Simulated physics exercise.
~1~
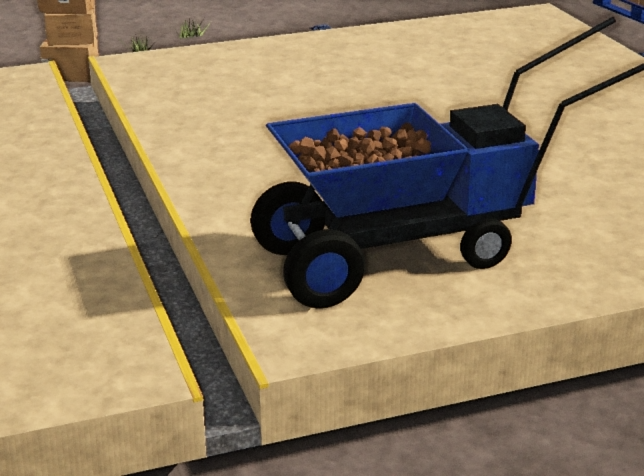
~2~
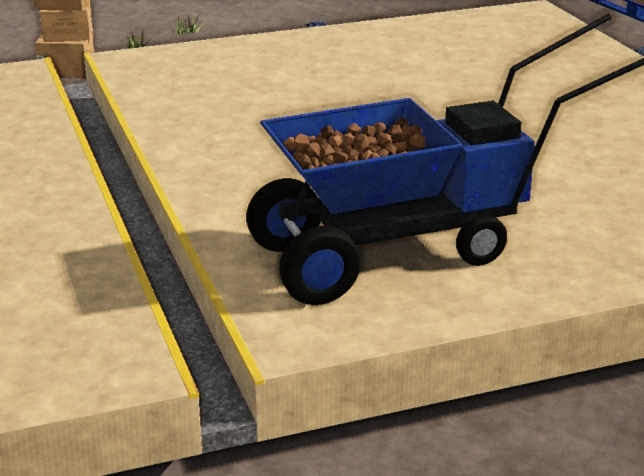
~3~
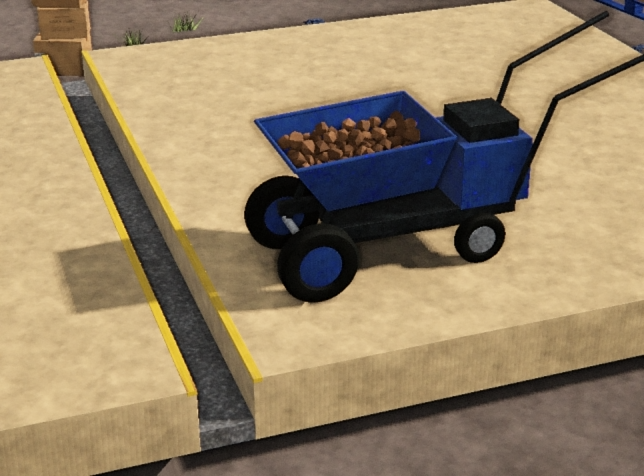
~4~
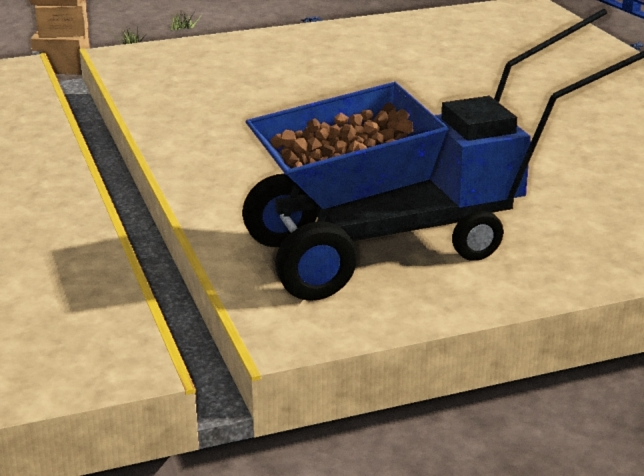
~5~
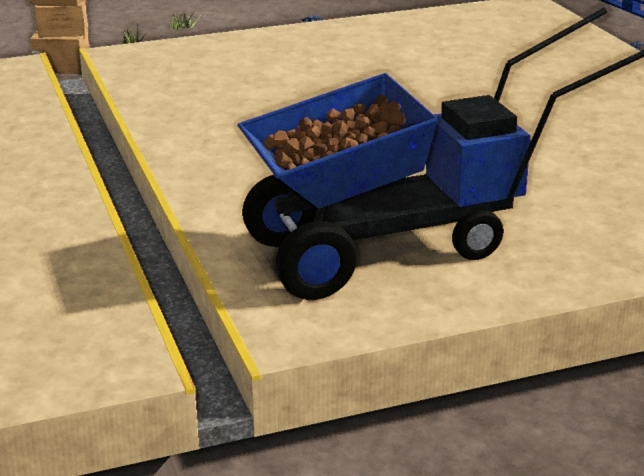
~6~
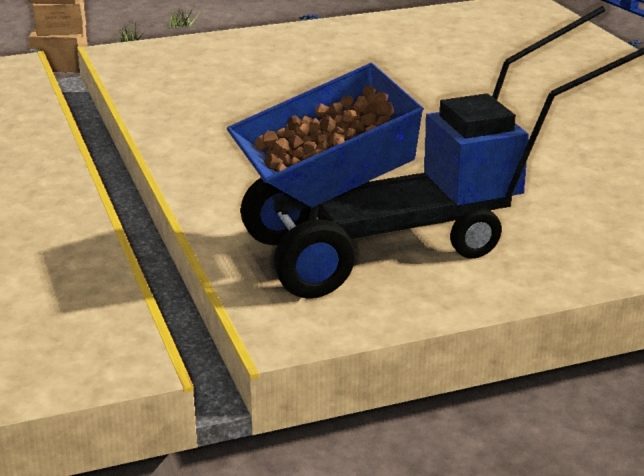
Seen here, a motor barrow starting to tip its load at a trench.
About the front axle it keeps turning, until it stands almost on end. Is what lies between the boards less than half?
No, half exceeded.
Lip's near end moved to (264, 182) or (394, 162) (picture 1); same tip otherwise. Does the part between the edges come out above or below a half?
For the first case I'd say a smaller fraction, and for the second case a smaller fraction.
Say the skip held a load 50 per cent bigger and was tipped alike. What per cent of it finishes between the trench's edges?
I'd guess near 70 per cent.
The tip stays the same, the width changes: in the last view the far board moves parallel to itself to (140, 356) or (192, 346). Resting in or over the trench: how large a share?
The first try comes out at 100 percent and the second at 50 percent.
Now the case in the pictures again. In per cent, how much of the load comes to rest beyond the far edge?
Near 20 in every hundred.
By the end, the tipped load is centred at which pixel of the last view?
I'd say the middle ends up at about (172, 311).
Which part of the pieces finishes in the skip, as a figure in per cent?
Close to 0 percent.
Shortly afterwards, skip tipped steeply; the whole lot in the skip.
Next, skip tipped steeply; all but a few in the skip; only a few in or heaped over the trench; only a few beyond it; a little falling.
Some moments later, skip tipped right over; near a quarter in the skip; near half in or heaped over the trench; near a quarter beyond it; only a few falling.
In the end, skip tipped right over; the bulk in or heaped over the trench; near a quarter beyond it.
